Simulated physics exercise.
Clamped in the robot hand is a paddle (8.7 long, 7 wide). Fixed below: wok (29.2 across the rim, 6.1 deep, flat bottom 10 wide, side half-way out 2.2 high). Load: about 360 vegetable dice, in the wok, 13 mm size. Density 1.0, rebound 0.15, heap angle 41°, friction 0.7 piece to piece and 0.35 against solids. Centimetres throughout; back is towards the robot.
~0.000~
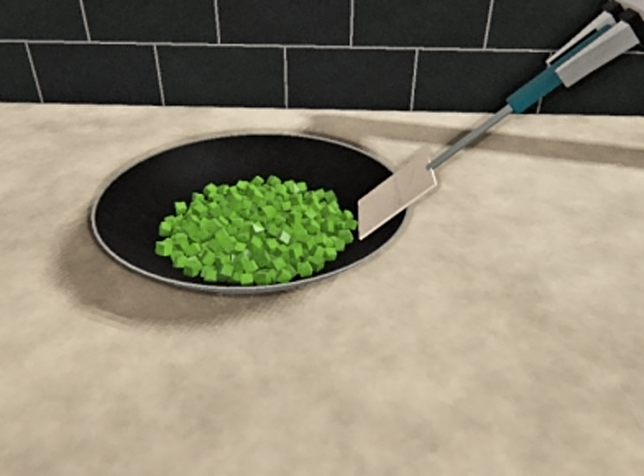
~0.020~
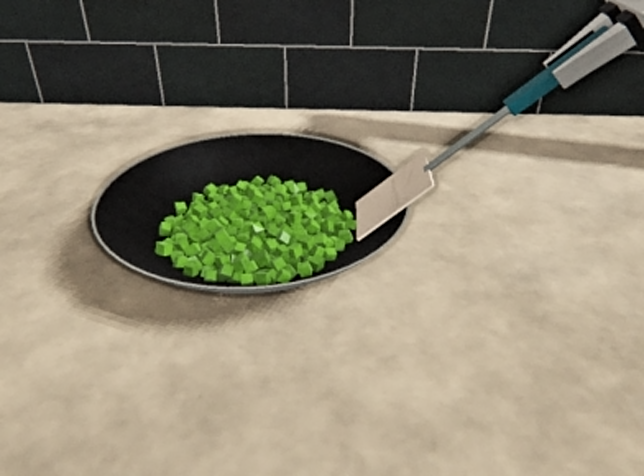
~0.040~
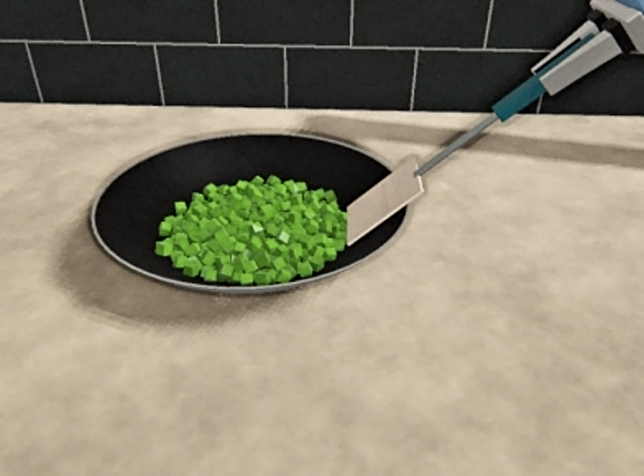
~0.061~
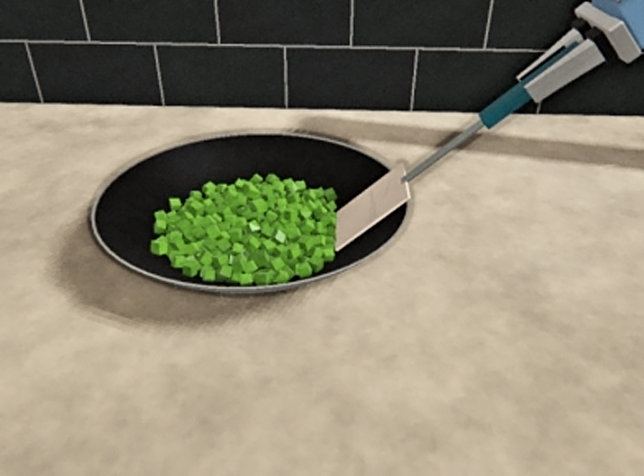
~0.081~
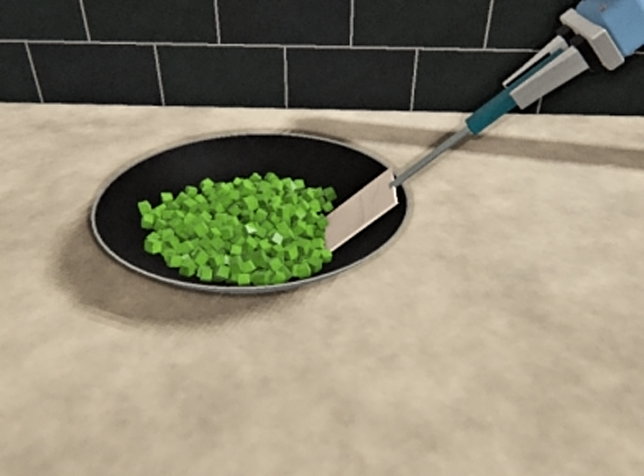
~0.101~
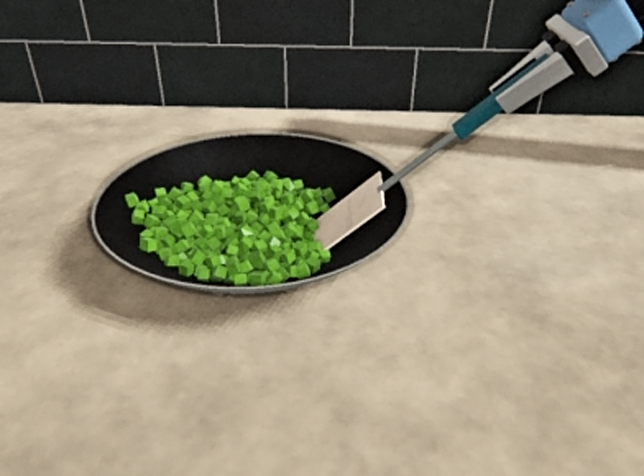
Green cubes shift left in a dark wok as a robot-held paddle pushes into them.
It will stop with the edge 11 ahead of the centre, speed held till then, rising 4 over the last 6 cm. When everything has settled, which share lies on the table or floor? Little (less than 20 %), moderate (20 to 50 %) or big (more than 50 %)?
On the table or floor the share is moderate, 20 to 50 %.
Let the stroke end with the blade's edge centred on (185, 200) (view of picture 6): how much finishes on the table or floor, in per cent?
About 5 per cent.
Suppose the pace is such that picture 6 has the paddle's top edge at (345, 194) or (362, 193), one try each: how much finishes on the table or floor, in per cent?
About 50 and 45 per cent.
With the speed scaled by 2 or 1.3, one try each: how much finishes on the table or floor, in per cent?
Some 55 and 40 per cent.
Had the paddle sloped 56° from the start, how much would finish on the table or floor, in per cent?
Then about 35 per cent.
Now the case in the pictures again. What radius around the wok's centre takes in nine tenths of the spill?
About 30 cm.
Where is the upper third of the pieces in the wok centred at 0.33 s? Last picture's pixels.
Near (136, 185).
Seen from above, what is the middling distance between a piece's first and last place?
Roughly 8 cm.
After 0.22 s, sloping 43°, highest piece 7 above the table; 361 in the wok, 1 on the blade or in flight.
After 0.33 s, sloping 43°, highest piece 10 above the table; 333 in the wok, 2 on the table or floor, 27 on the blade or in flight.
After 0.59 s, sloping 43°, highest piece 7 above the table; 231 in the wok, 127 on the table or floor, 4 on the blade or in flight.
After 1.64 s, sloping 43°, highest piece 7 above the table; 231 in the wok, 131 on the table or floor.
At rest, 231 in the wok, 131 on the table or floor. That is 36 % on the table or floor.
